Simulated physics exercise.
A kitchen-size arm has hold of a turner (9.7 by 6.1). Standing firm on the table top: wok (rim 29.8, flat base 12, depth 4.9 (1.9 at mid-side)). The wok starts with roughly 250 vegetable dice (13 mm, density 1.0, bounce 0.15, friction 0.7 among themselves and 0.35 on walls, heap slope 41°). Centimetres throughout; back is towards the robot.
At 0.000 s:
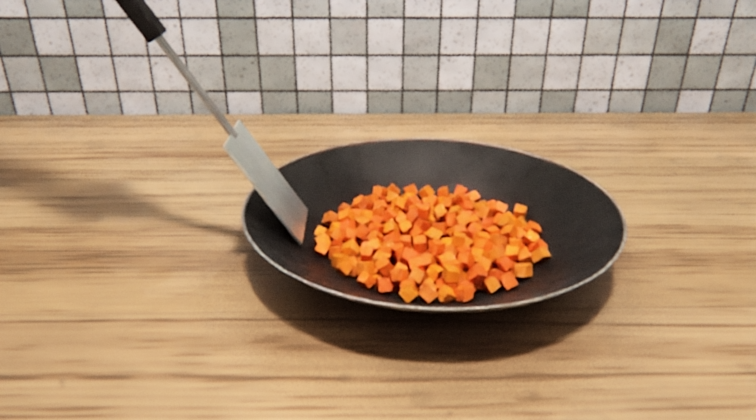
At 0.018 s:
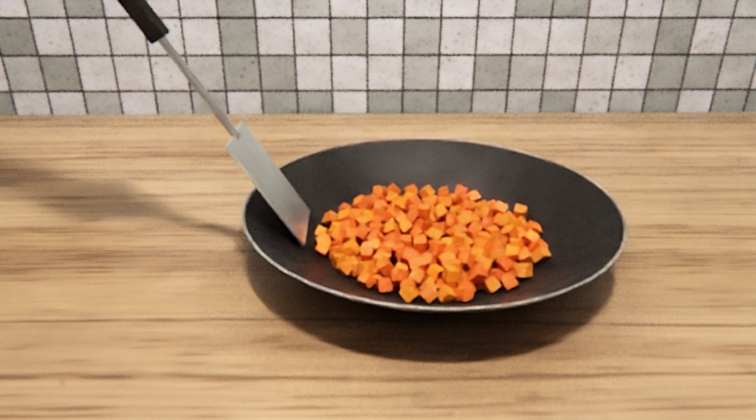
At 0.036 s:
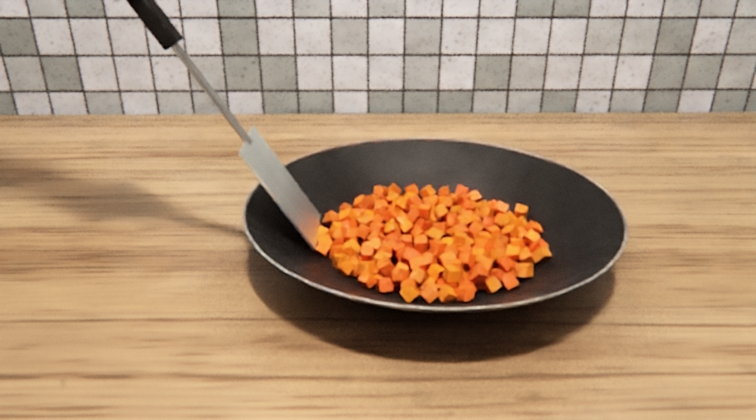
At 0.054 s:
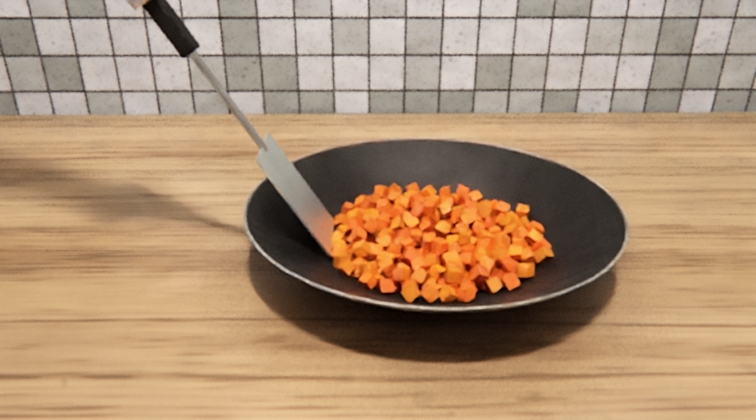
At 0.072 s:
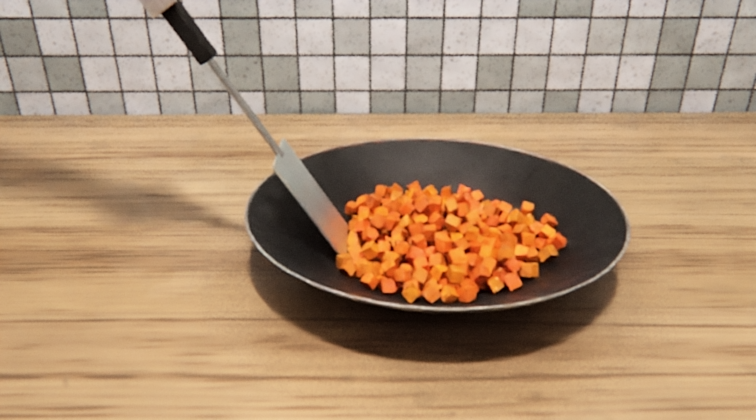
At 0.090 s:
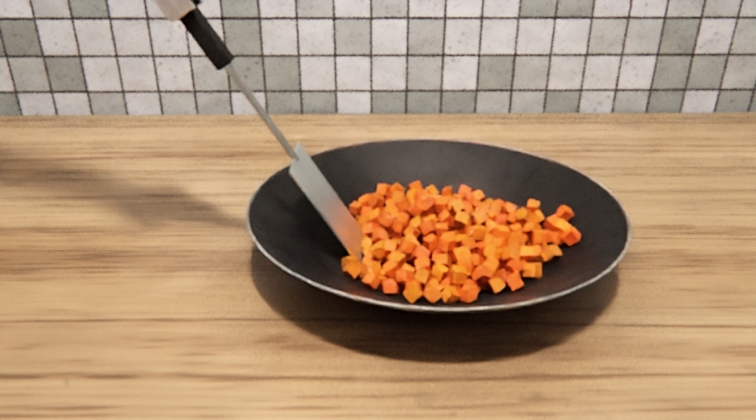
We see a black wok of diced orange vegetables on a wooden table top as a turner, tilted against the wok's left side, slides rightward into the heap, pushing the dice a little to the right.
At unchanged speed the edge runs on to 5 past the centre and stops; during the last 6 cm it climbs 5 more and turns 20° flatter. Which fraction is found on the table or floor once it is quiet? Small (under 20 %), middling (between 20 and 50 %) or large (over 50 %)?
On the table or floor the share is small, under 20 %.
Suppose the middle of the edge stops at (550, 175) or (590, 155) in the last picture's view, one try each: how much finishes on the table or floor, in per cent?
Some 20 and 30 per cent.
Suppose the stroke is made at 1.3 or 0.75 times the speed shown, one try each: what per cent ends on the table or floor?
Some 5 and 0 per cent.
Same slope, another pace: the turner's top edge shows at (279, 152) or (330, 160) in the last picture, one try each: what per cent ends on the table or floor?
Some 0 and 5 per cent.
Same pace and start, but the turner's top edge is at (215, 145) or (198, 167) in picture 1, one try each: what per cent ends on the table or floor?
About 0 and 0 per cent.
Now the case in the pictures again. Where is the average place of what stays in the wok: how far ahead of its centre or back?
About 5.0 cm ahead.
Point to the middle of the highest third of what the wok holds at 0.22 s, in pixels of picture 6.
At about (543, 211).
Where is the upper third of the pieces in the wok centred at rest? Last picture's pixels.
Around (547, 213).
By 0.15 s, sloping 58°, highest piece 5 above the table; 249 in the wok.
By 0.22 s, sloping 49°, highest piece 6 above the table; 249 in the wok.
By 0.45 s, sloping 38°, highest piece 6 above the table; 247 in the wok, 2 on the table or floor.
By 1.50 s, sloping 38°, highest piece 6 above the table; 247 in the wok, 2 on the table or floor.
Final count, 247 in the wok, 2 on the table or floor. That is 1 % on the table or floor.
